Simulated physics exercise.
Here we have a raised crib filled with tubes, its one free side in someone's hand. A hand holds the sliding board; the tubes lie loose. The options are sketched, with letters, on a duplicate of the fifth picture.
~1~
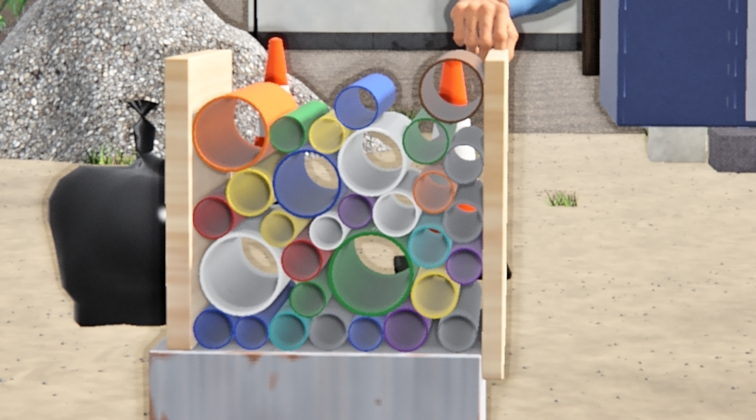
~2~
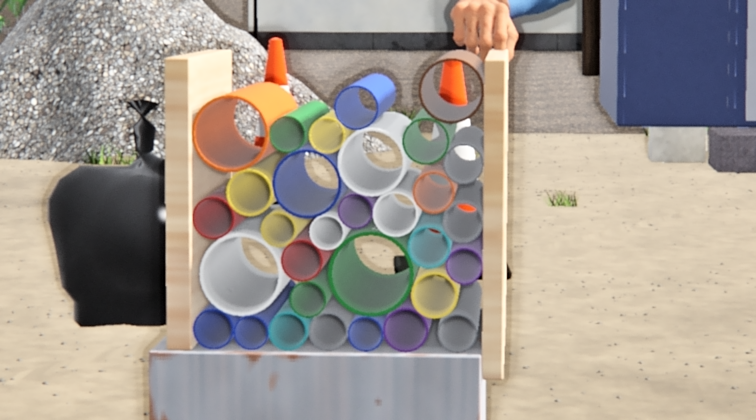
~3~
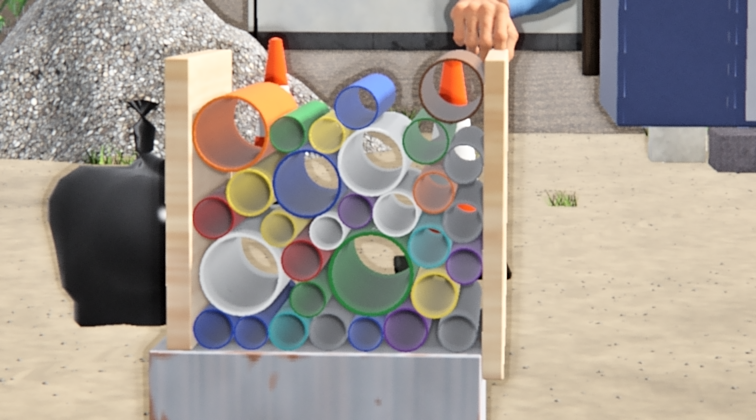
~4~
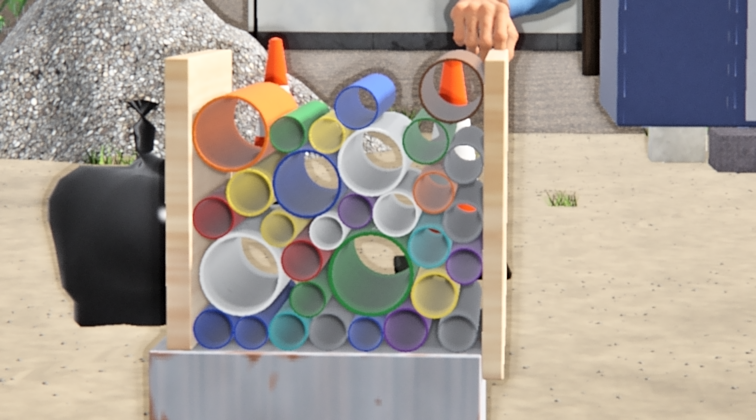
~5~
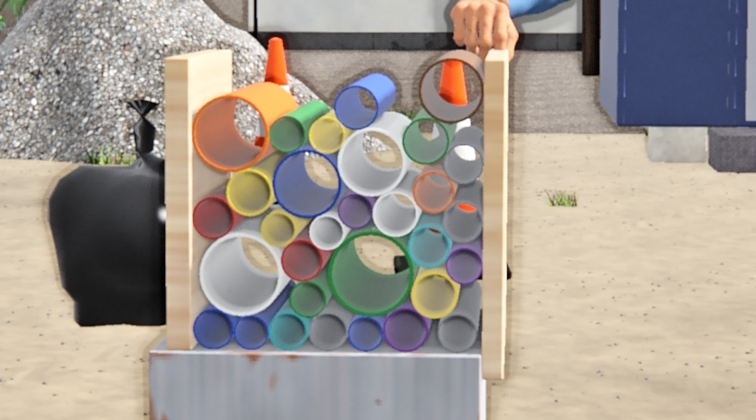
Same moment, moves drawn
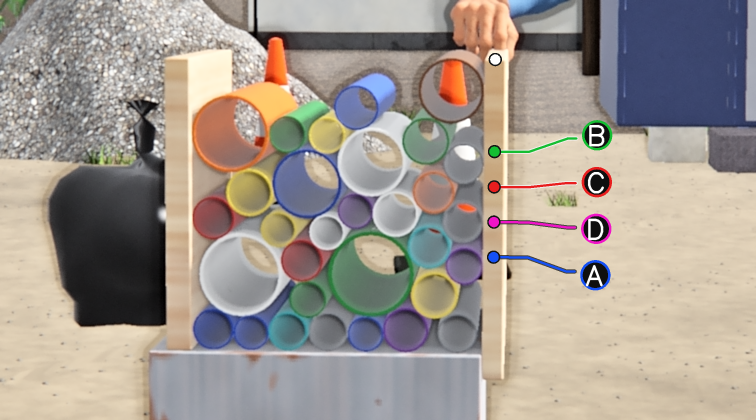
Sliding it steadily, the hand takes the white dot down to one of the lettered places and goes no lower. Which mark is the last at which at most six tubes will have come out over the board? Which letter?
Lower it to A and no more.
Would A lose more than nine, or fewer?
It loses fewer than nine.
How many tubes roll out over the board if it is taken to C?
With C, one.
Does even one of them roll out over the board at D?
At D: Yes.
On the marked copy, A at (493, 258); B at (494, 151); C at (494, 187); D at (494, 222); the white dot at (495, 59).
Following A. Soon after the start, top of the board (484, 149).
Later, top of the board (483, 248).
In the end, top of the board (483, 256), four out over the board.
As for the rest, B none out over the board; C one out over the board; D two out over the board.
